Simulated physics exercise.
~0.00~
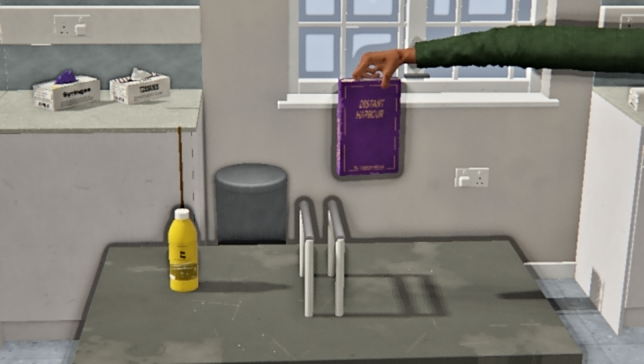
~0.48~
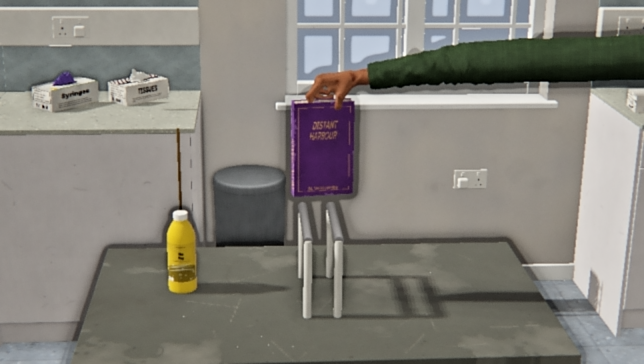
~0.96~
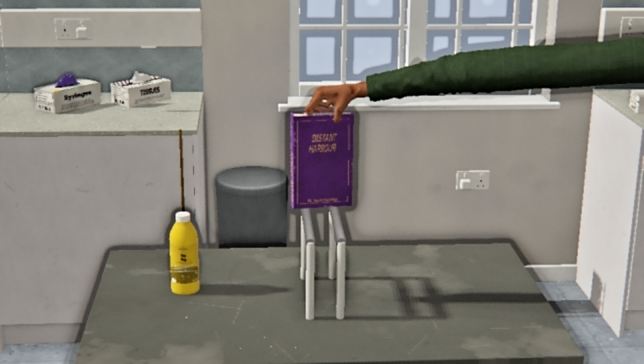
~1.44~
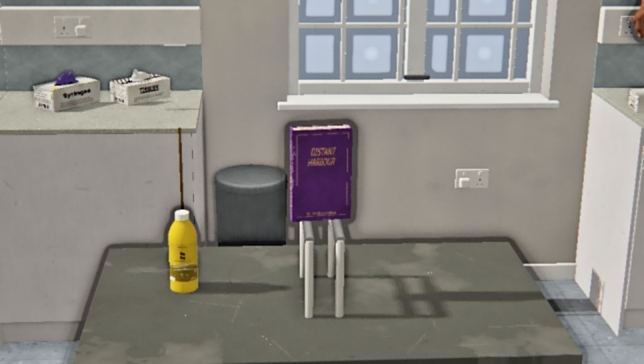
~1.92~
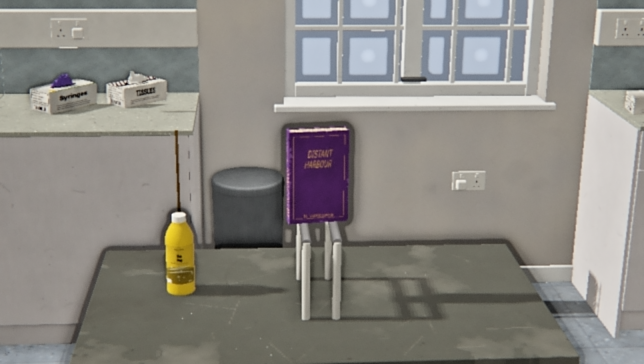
A purple book with gold lettering hangs upright from the fingers of a hand in a dark green sleeve, above a grey table seen from the front in a slightly swaying view. On the table stand a yellow bottle at left and a pair of pale metal supports near the middle, with a window, a dark grey bin and pale counters behind. The hand carries the book left and down until it is over the supports, then lowers it a little more. The fingers let go and the arm withdraws. The book stays upright on top of the supports, and the bottle remains where it was.
